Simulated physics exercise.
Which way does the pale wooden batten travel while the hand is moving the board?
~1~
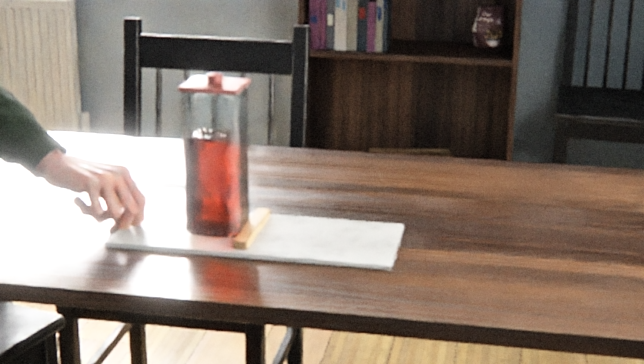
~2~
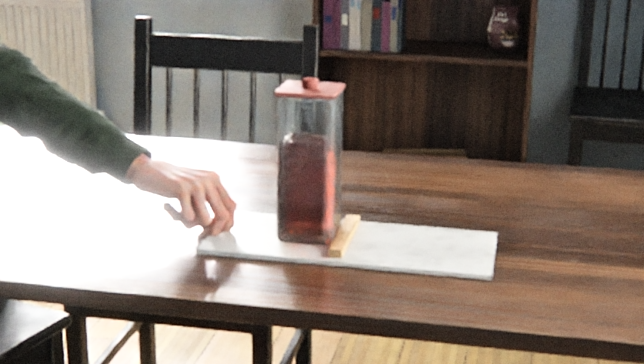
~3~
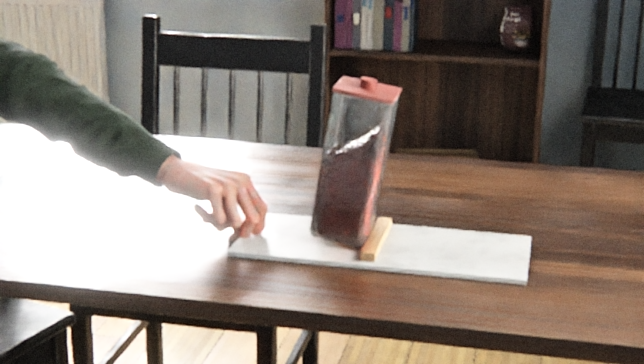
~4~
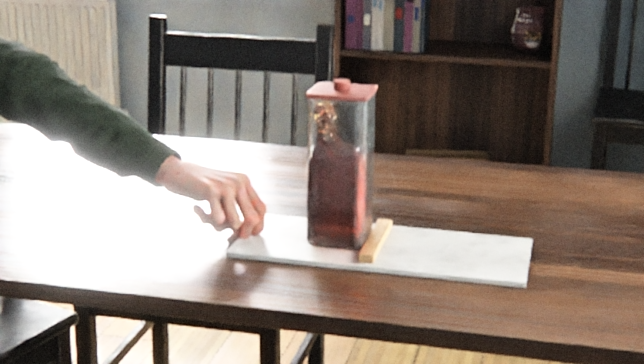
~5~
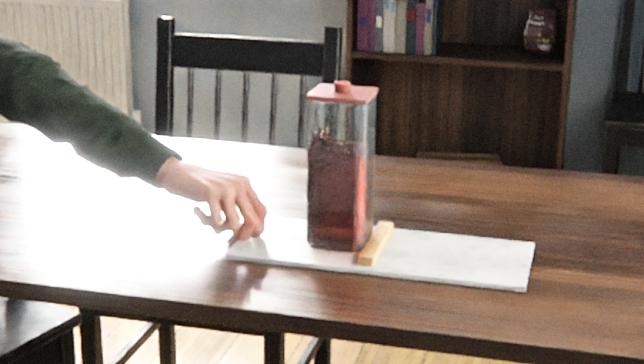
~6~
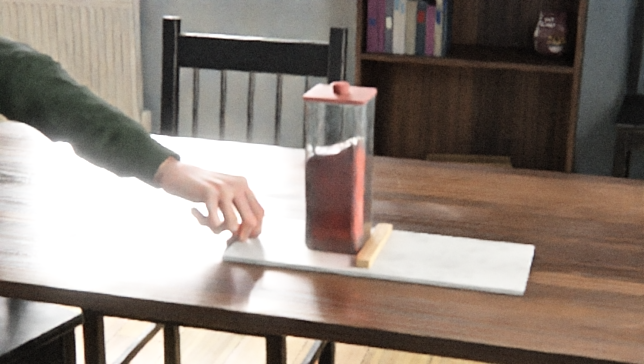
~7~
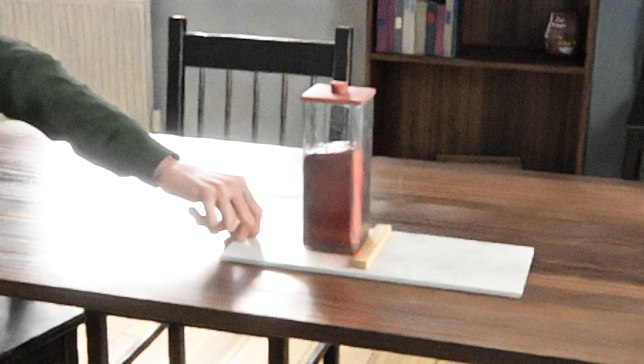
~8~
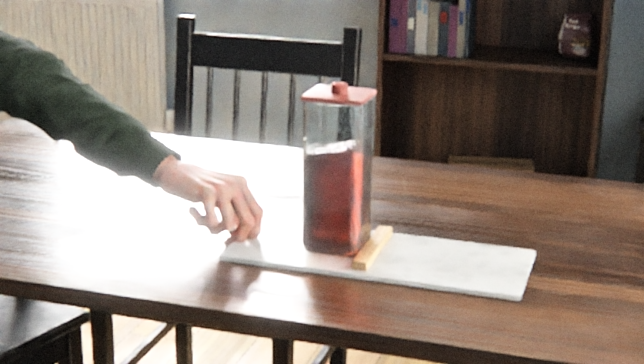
The batten travels to the right along with the board.
